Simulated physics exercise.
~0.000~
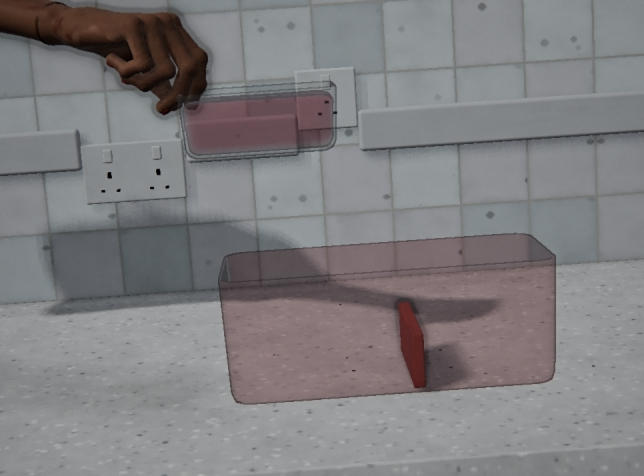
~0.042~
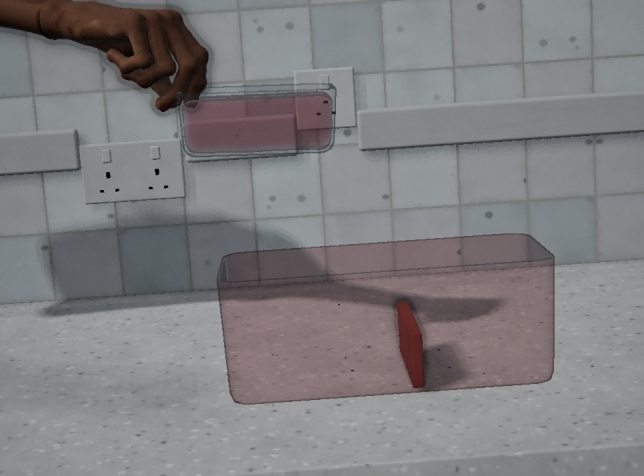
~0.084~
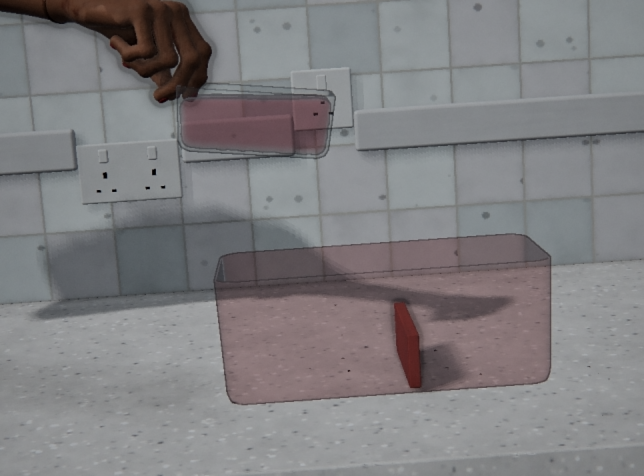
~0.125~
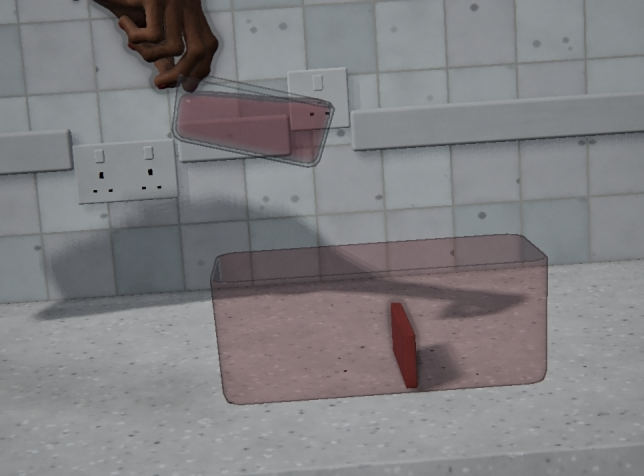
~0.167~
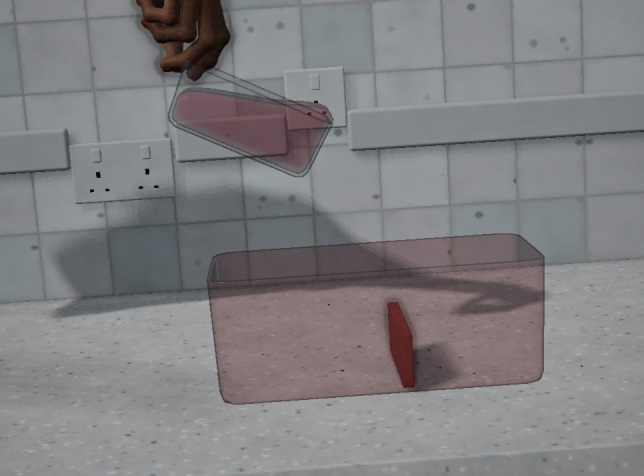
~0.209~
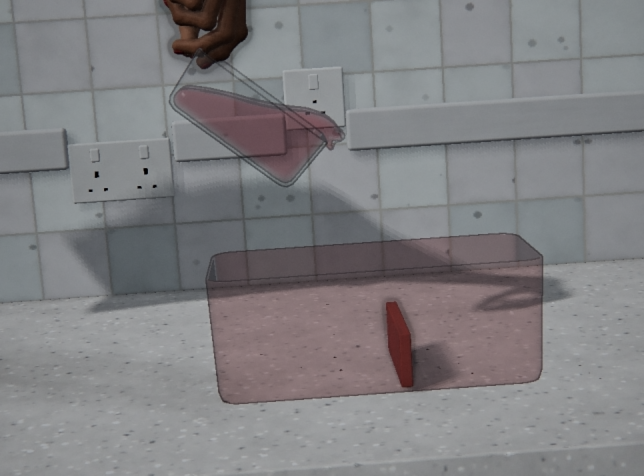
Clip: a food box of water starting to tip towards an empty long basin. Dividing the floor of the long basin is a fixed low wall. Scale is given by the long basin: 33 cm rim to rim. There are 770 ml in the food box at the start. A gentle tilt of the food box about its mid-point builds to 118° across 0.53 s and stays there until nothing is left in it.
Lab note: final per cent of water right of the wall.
Approx. 26 %.
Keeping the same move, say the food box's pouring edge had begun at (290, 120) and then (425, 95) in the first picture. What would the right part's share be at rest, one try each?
The first try gives 5 percent and the second 75 percent.
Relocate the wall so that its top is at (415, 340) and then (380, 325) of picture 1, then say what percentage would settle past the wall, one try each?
One try each: Around 35 percent and then around 60 percent.
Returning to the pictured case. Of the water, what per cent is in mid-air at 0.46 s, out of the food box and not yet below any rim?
It comes to roughly 32 per cent.
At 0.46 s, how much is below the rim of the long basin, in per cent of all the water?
About 60%.
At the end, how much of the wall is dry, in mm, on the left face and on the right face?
It's around 36 mm on the left side and around 46 mm on the right side.
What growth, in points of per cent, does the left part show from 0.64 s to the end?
I'd put it at some 3 percent.
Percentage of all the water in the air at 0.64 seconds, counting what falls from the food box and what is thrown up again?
Estimate: About 8 in a hundred.
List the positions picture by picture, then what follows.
Tilt 0°; pouring edge (333, 86); surface from (185, 104) to (331, 94); the long basin's rim runs from (222, 270) to (542, 247); the wall's top is at (410, 319), in the first picture.
Tilt 2°; pouring edge (333, 88); surface from (185, 102) to (330, 95), in the second picture.
Tilt 7°; pouring edge (332, 96); surface from (183, 99) to (330, 98), in the third picture.
Tilt 16°; pouring edge (331, 107); surface from (182, 96) to (329, 102), in the fourth picture.
Tilt 27°; pouring edge (329, 122); surface from (180, 93) to (318, 111); 4 per cent is over the edge, in the fifth picture.
Tilt 40°; pouring edge (324, 140); surface from (177, 90) to (300, 112); 12 per cent is over the edge, in the sixth picture.
After 0.46 s the tilt is 112° and 7 per cent is still to pour, 40 is left of the wall and 21 right of it.
After 0.64 s the tilt is 118° and 0 per cent is still to pour, 64 is left of the wall and 24 right of it.
After 0.82 s the tilt is 118° and 0 per cent is still to pour, 64 is left of the wall and 25 right of it.
After 1.03 s the tilt is 118° and 0 per cent is still to pour, 67 is left of the wall and 26 right of it.
In the end 67 per cent lies left of the wall, 26 right of it and 7 outside.
